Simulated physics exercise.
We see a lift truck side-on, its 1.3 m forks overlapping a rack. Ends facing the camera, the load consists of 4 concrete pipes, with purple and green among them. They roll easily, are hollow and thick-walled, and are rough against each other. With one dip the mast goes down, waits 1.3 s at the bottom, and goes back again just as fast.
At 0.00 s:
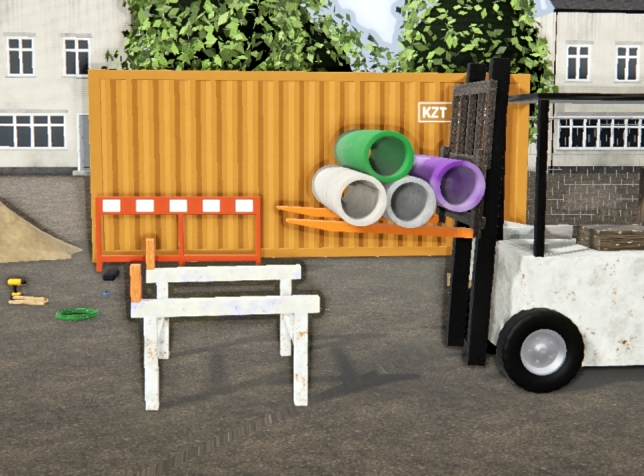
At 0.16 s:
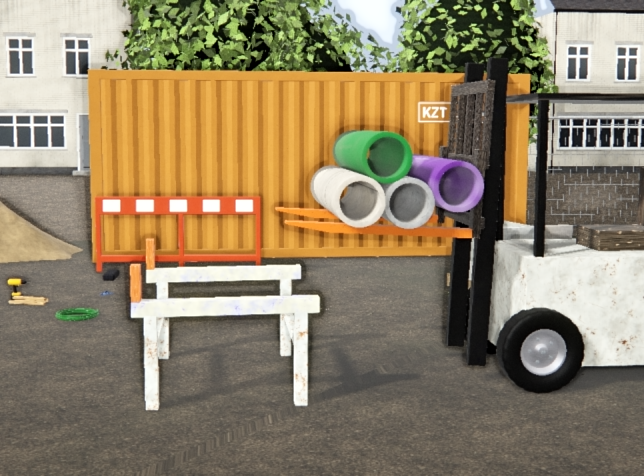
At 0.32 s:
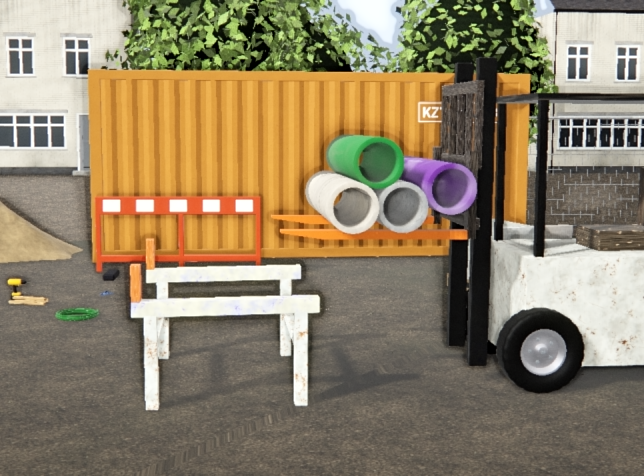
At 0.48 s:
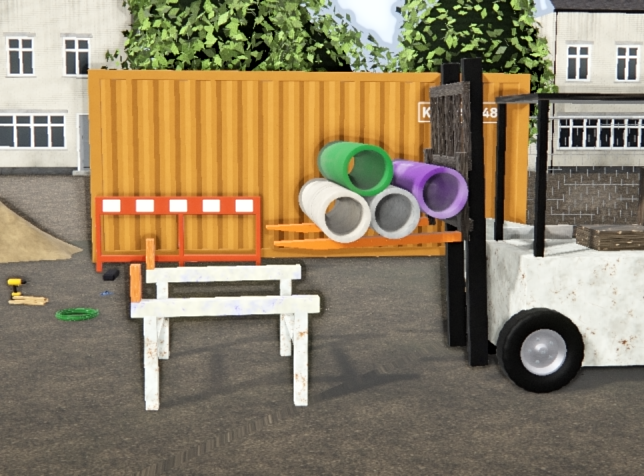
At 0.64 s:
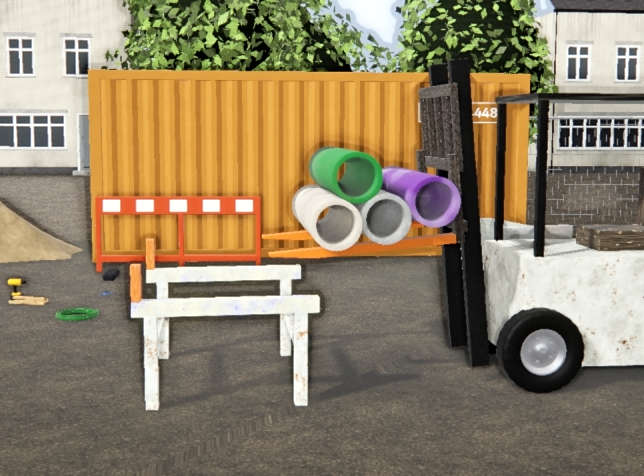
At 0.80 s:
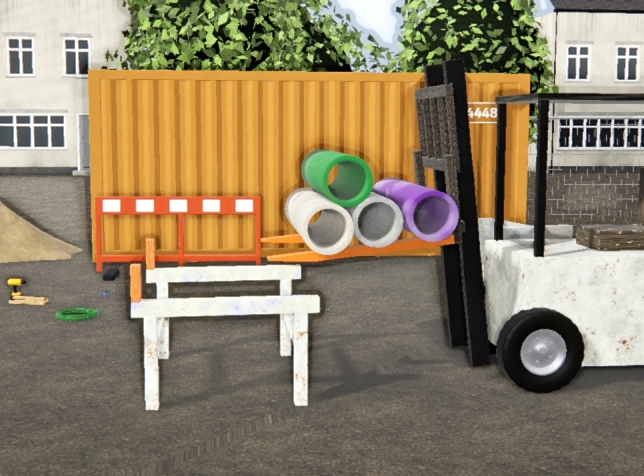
In a paved yard before an orange container, a forklift's mast leaned forward to the left, tilting its forks from slightly upward to downward, while four stacked pipes shifted left and lower with them.
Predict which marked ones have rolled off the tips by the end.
Prediction: Purple does, green does.
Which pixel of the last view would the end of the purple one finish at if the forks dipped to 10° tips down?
(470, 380), roughly.
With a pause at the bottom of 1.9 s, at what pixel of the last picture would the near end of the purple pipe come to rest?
Near pixel (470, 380).
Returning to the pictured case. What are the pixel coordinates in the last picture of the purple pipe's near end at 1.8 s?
Near (393, 221).
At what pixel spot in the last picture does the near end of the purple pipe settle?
Rest position in the last view: About (467, 376).
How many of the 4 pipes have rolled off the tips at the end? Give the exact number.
That comes to 4 in total.
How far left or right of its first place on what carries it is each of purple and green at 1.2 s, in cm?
Leftward shifts - purple 5, green 25.
Then, 1.2 s in, purple is on the forks, 105 cm from the tips, rolling left; green is up on others, 40 cm from the tips, rolling left; 0 gone from the forks.
Then, 1.8 s in, purple is on the forks, 85 cm from the tips, rolling left; green is up on others, 75 cm from the rack's far end, rolling left; 2 gone from the forks.
Then, 2.3 s in, purple is on the forks, 50 cm from the tips, rolling left; green is on the rack, 5 cm from the rack's far end, rolling left; 3 gone from the forks.
Then, 3.0 s in, purple is on the rack, 95 cm from the rack's far end, rolling left; green is beyond the stop, on the ground; 4 gone from the forks.
In the end (6.4 s), purple is down on the ground short of the rack; green is beyond the stop, on the ground; 4 gone from the forks.
